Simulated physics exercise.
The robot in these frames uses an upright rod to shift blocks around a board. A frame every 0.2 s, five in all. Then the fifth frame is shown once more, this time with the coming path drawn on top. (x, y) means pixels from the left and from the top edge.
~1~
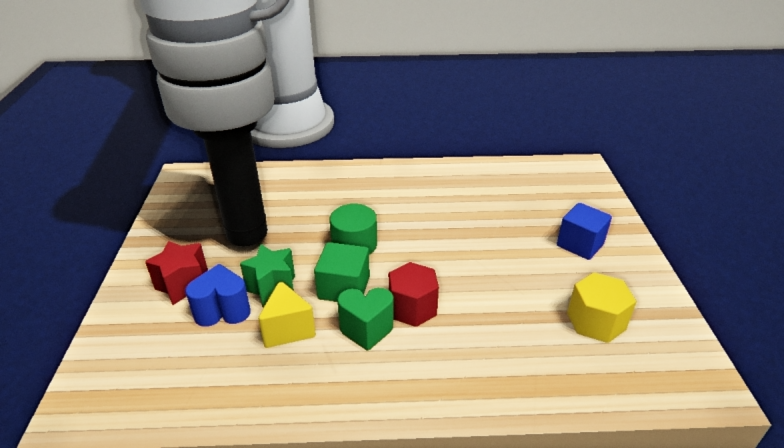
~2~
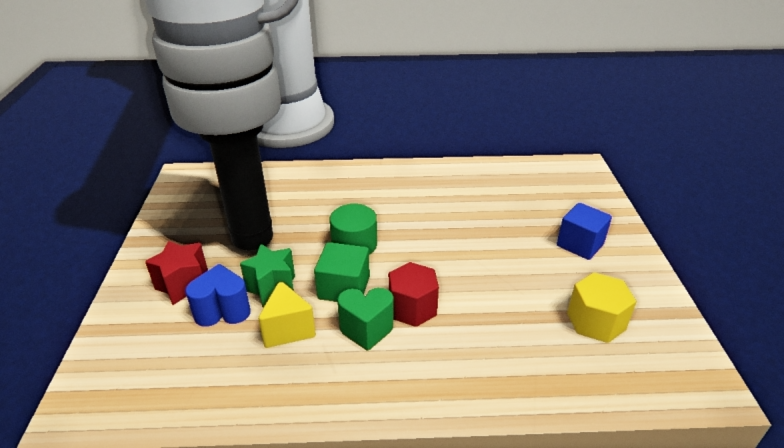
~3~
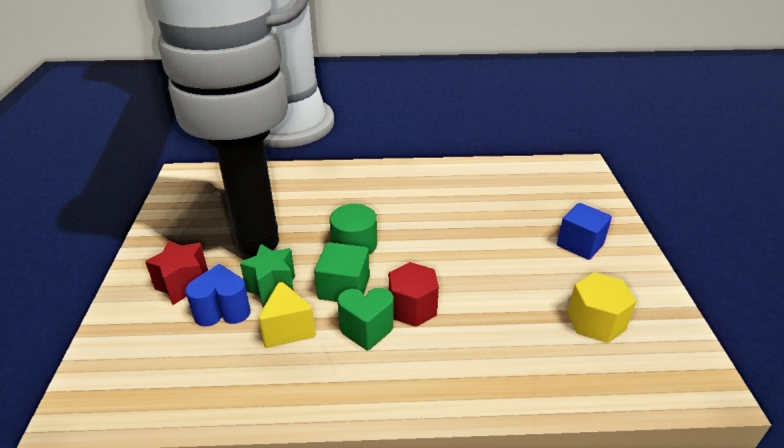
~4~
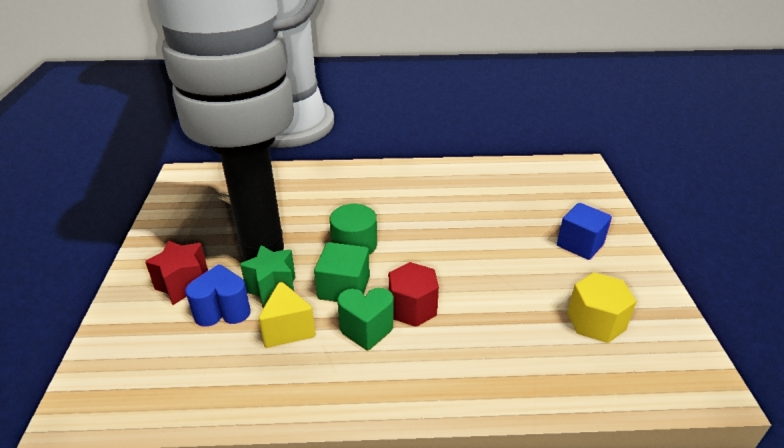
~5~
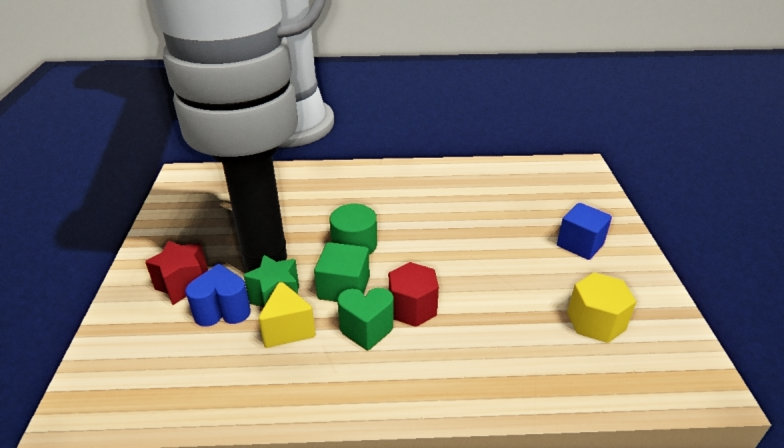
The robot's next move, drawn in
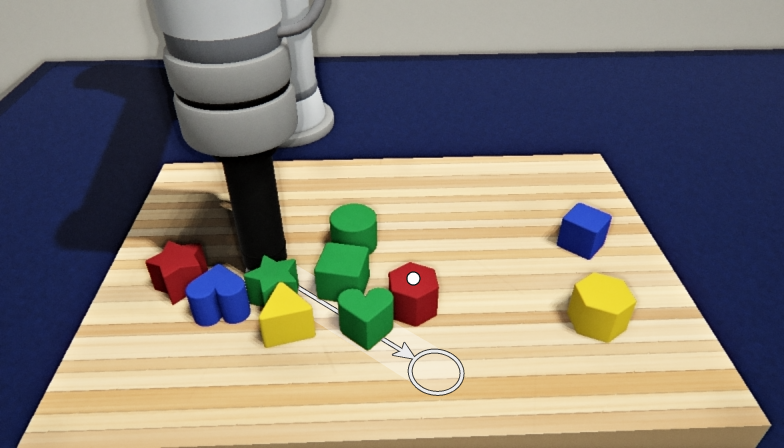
The clip shows a robot arm with a black rod over a wooden board of red, blue, green and yellow blocks; the rod moves slightly right and toward the viewer, then nudges the green star a little toward the yellow triangle.
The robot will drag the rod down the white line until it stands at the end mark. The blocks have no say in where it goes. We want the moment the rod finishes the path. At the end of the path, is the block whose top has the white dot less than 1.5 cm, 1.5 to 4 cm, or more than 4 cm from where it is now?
My answer is that it shifts under 1.5 cm.
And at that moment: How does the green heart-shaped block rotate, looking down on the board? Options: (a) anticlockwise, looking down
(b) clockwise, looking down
That would be a.
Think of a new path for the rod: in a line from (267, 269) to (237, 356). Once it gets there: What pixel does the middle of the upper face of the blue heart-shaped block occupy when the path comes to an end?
It ends at (192, 299).
Drawn move, from (267, 269) to (436, 371); the dot is on the red six-sided block.
What follows on the original path. One third of the way, rod at (317, 291); green star-shaped block at (286, 296), turned 25° clockwise; yellow triangle at (283, 333), turned 15° clockwise; green square block at (360, 261), turned 30° anticlockwise.
Two thirds of the way, rod at (372, 324); green star-shaped block at (290, 298), turned 45° clockwise; yellow triangle at (281, 334); green square block at (374, 259), turned 55° anticlockwise; green heart-shaped block at (403, 326), turned 40° anticlockwise.
At the end, rod at (437, 363); green star-shaped block at (290, 298), turned 45° clockwise; yellow triangle at (281, 334); green square block at (374, 259), turned 55° anticlockwise; green heart-shaped block at (475, 369), turned 40° anticlockwise; red six-sided block still.
